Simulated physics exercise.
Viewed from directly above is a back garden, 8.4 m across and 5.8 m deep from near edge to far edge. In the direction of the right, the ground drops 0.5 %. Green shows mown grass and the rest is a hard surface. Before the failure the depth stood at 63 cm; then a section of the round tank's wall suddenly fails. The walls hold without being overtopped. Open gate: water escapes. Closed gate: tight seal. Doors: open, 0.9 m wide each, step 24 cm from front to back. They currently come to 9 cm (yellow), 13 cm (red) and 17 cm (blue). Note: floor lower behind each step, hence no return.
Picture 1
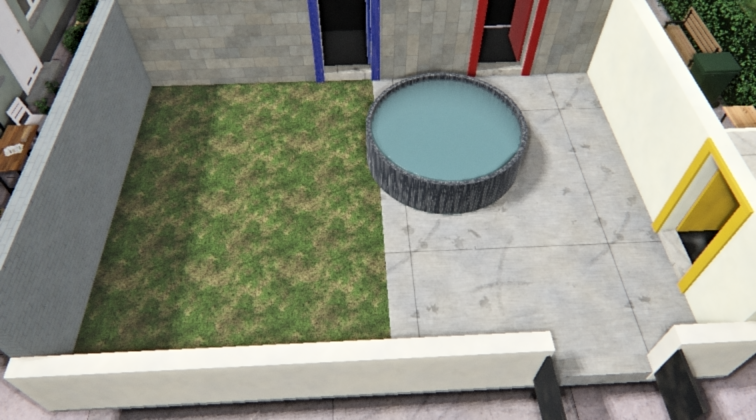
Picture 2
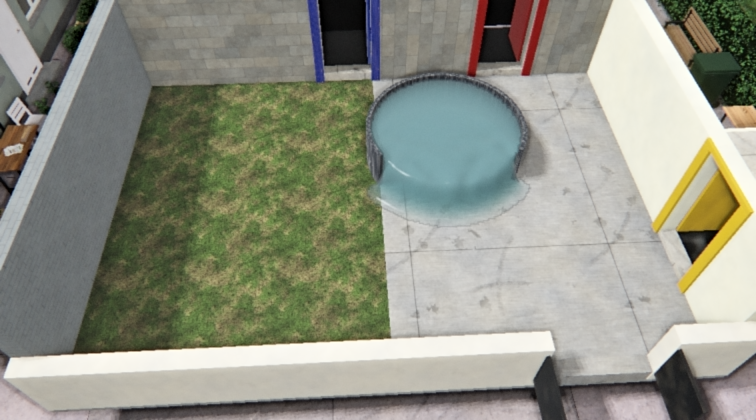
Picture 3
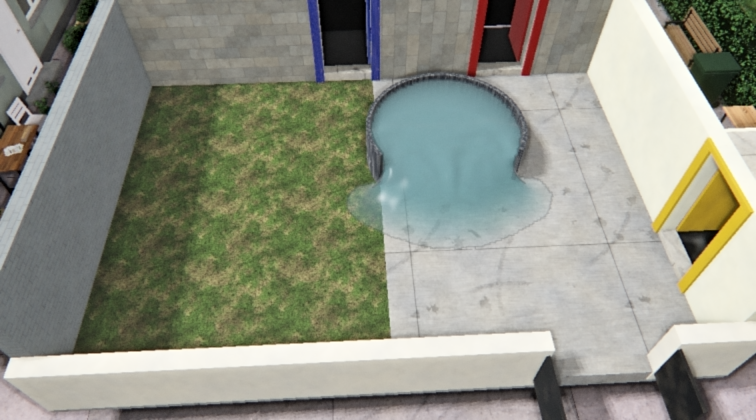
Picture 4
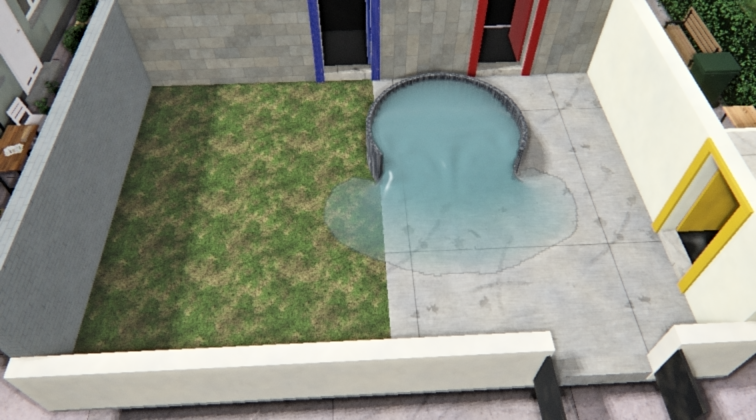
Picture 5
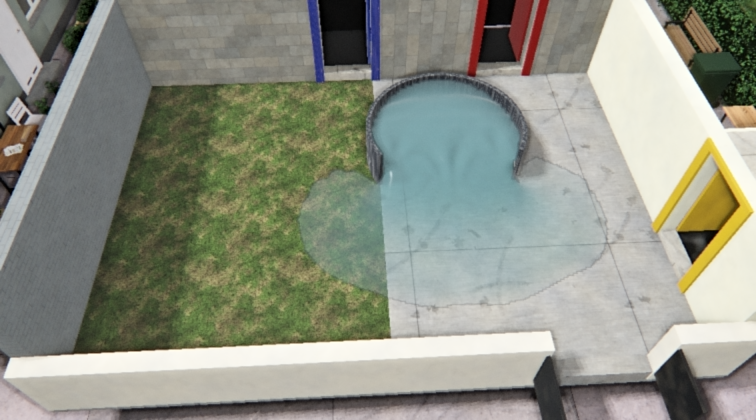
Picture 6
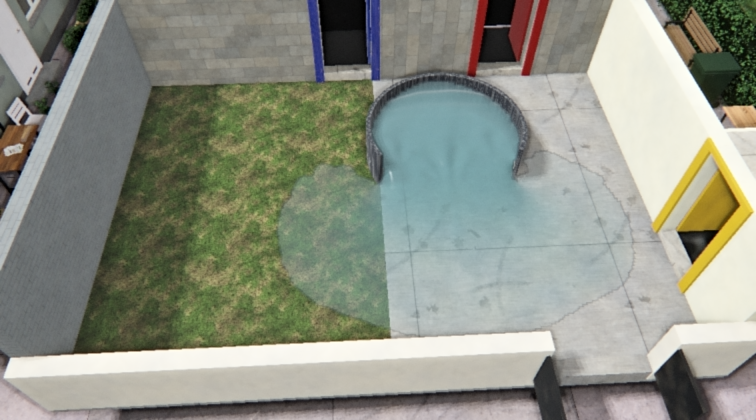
Water lies still in a round, dark-sided tank, then pours from its front in a walled back garden seen from high above, the camera fixed. Grass covers the left and grey paving the right, with blue and red doorways behind and a yellow one at right. The pale blue sheet spreads forward and sideways over paving and grass, thinning as the level in the tank lowers.
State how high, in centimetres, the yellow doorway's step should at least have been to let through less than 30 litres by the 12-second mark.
At least some 8.5 cm.
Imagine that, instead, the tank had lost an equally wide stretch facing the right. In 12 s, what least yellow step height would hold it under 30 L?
Roughly 14.0 cm.
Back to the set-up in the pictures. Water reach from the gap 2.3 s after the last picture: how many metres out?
Around 5.2 m from the gap.
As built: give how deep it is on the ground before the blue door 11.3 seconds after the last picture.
About 7.5 centimetres.
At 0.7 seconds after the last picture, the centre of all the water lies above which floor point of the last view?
It lies near (452, 204) in the last picture.
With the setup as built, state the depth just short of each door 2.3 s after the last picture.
In cm - yellow: 9, red: 0, blue: 0.
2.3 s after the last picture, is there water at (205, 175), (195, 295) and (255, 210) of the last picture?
Point by point, the first is spared, the second awash and the third awash.
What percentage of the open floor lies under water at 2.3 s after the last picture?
Around 50 per cent of the free floor.
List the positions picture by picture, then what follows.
In the first picture, still water, 63 cm deep, in the round tank at (446, 128); the yellow door at (699, 217) is dry.
In the second picture, water pours out at (453, 201) and has run 0.3 m, to (375, 199); about 8 cm deep outside, 63 cm at the back.
In the third picture, the gap is at (453, 204), the front 0.7 m out at (545, 207); the back of the round tank holds 63 cm.
In the fourth picture, the front is at (571, 227), 1.2 m from the gap at (453, 205); 4.3 m2 of floor is wet, 63 cm left at the back.
In the fifth picture, water pours out at (453, 206) and has run 1.7 m, to (590, 259); about 6 cm deep outside, 61 cm at the back.
In the sixth picture, the gap is at (453, 206), the front 2.2 m out at (617, 280); the back of the round tank holds 54 cm; 0.6 m in a straight line remain to the yellow door at (699, 217).
Then, 0.7 s after the last picture water covers 40 % of the floor, deepest (32 cm) near (702, 351); 14 cm at the yellow door, 0 litres in over its 9 cm step.
Then, 2.3 s after the last picture water covers 50 % of the floor, deepest (26 cm) near (613, 330); 9 cm at the yellow door, 9 litres in over its 9 cm step.
Then, 11.3 s after the last picture water covers 100 % of the floor, deepest (8 cm) near (304, 108); 5 cm at the yellow door, 23 litres in over its 9 cm step.
At the yellow door as built, the water peaked near 14 cm, 0.7 s after the last picture.
Run again over the same 12 s with other heights there, 50 litres in over 7 cm, 17 litres over 9.5 cm. The limit of 30 litres is kept from about 8.5 cm up.
